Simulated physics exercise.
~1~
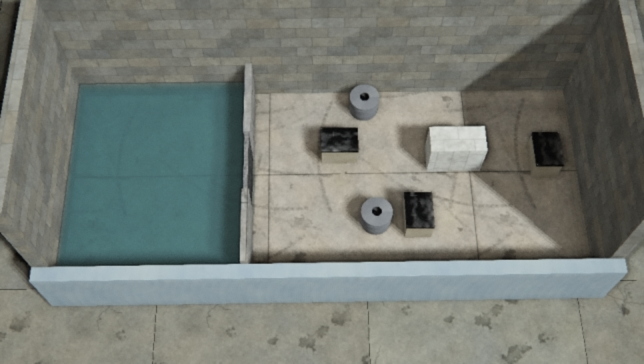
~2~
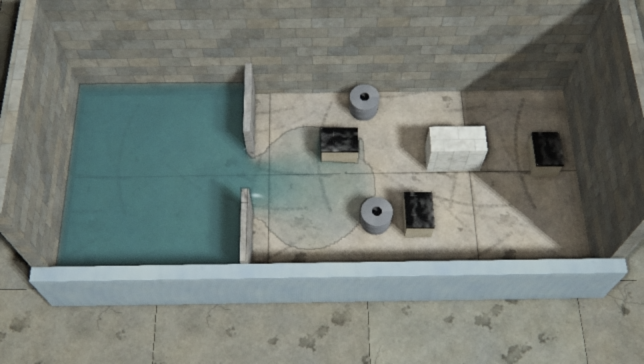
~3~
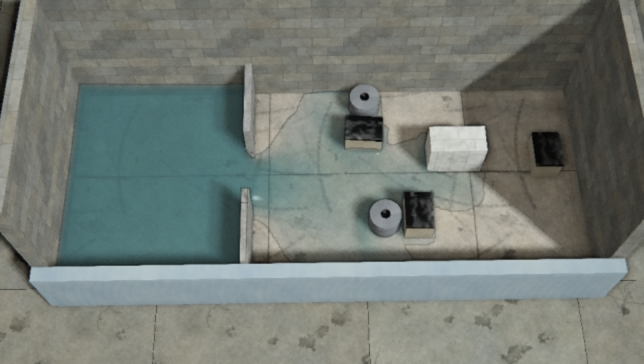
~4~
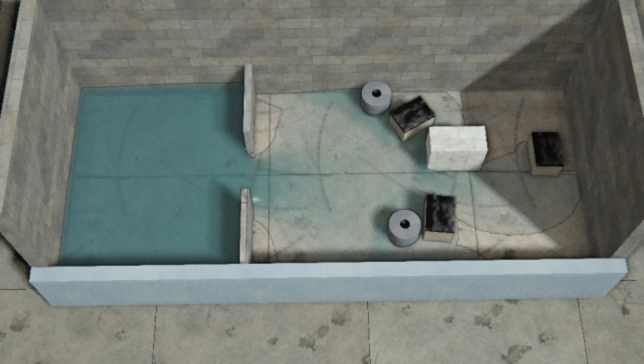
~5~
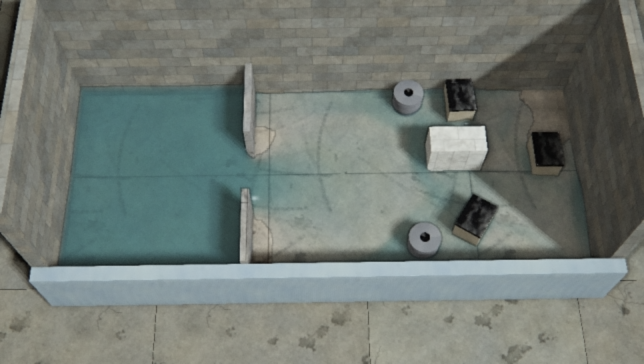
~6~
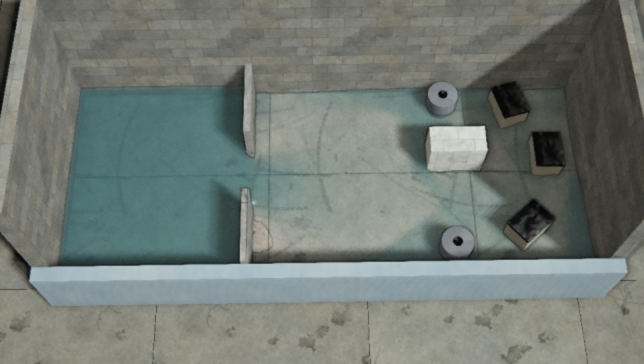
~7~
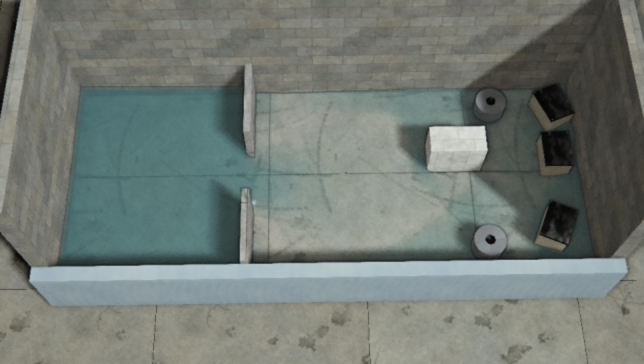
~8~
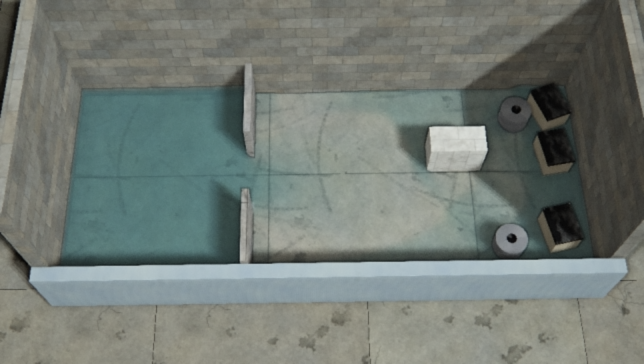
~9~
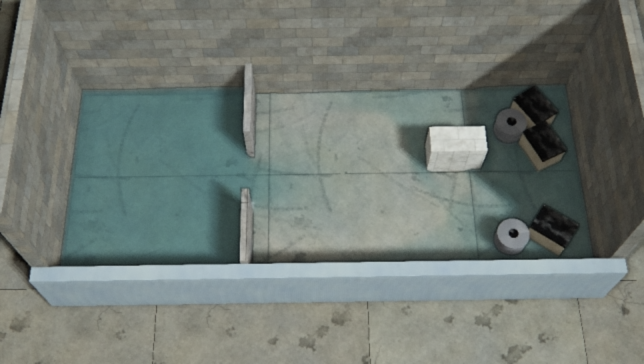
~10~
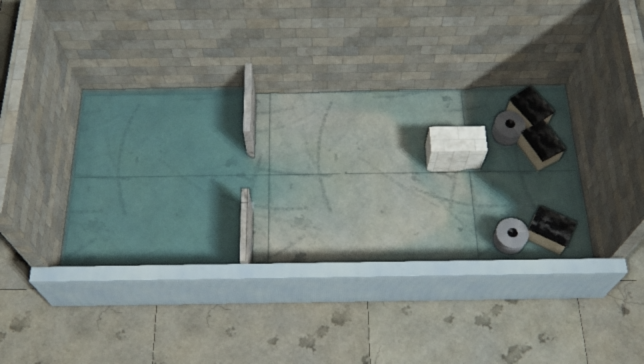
Walled store with an inner room, water pouring through a doorway, pushing dark chests and grey tubs rightward around a white block.
